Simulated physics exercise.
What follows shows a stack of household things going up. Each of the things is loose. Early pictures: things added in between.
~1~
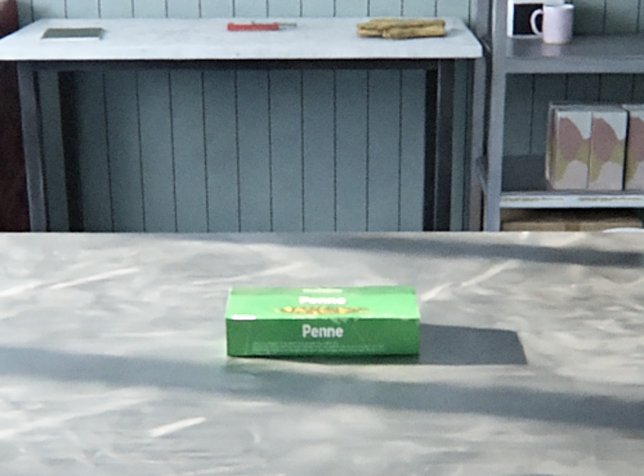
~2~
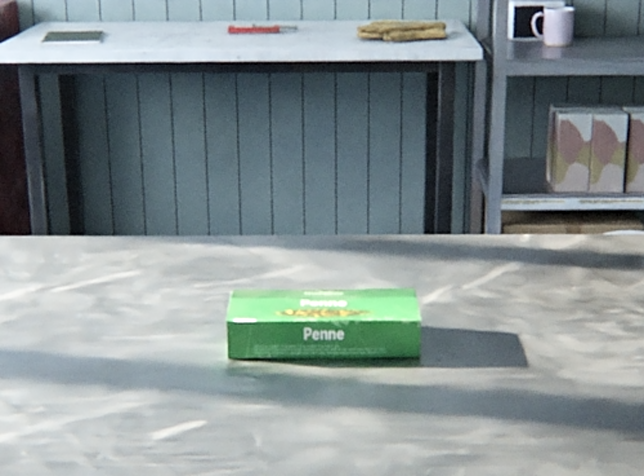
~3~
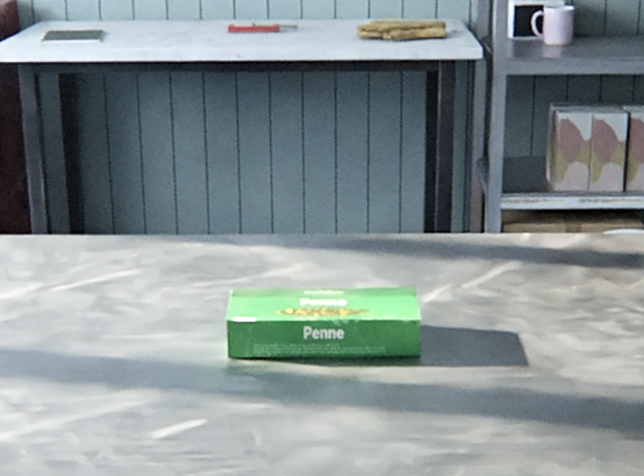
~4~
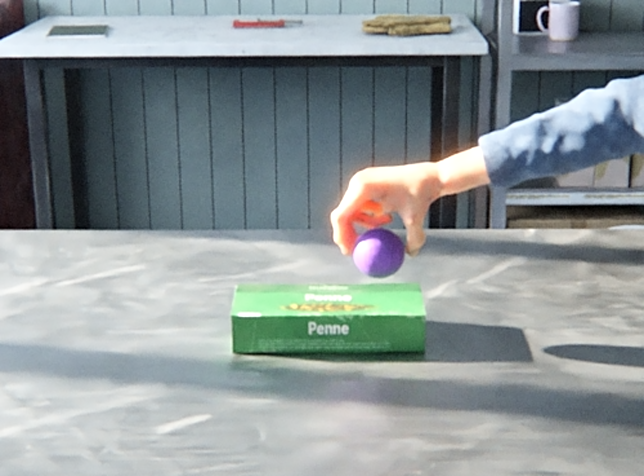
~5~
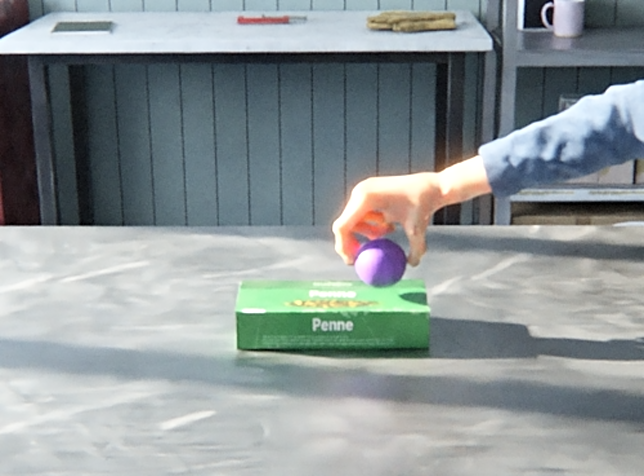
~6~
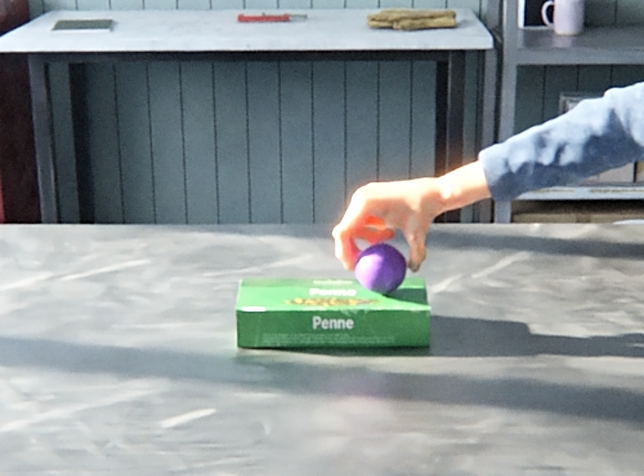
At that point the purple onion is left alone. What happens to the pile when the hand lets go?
It will stay balanced.
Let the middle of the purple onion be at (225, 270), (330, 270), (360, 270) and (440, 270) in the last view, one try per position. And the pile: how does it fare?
Well, the first time it tips over, the second time it stays intact, the third time it stays intact, and the fourth time it tips over.
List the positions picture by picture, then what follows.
The last thing is not in view yet; green packet (323, 320), in the first frame.
The last thing is not in view yet; green packet (324, 323), in the second frame.
The last thing is not in view yet; green packet (324, 322), in the third frame.
Coming down; purple onion (380, 253); green packet (328, 317), in the fourth frame.
Coming down; purple onion (381, 262); green packet (333, 313), in the fifth frame.
Set down, still held; purple onion (382, 267); green packet (333, 311), in the sixth frame.
Then, 0.20 s after the last picture, nothing has stirred.
Then, 0.60 s after the last picture, purple onion resting near (382, 268).
At rest, both in place. Seen from the same camera at the end, purple onion near (382, 268). The pile stays up.
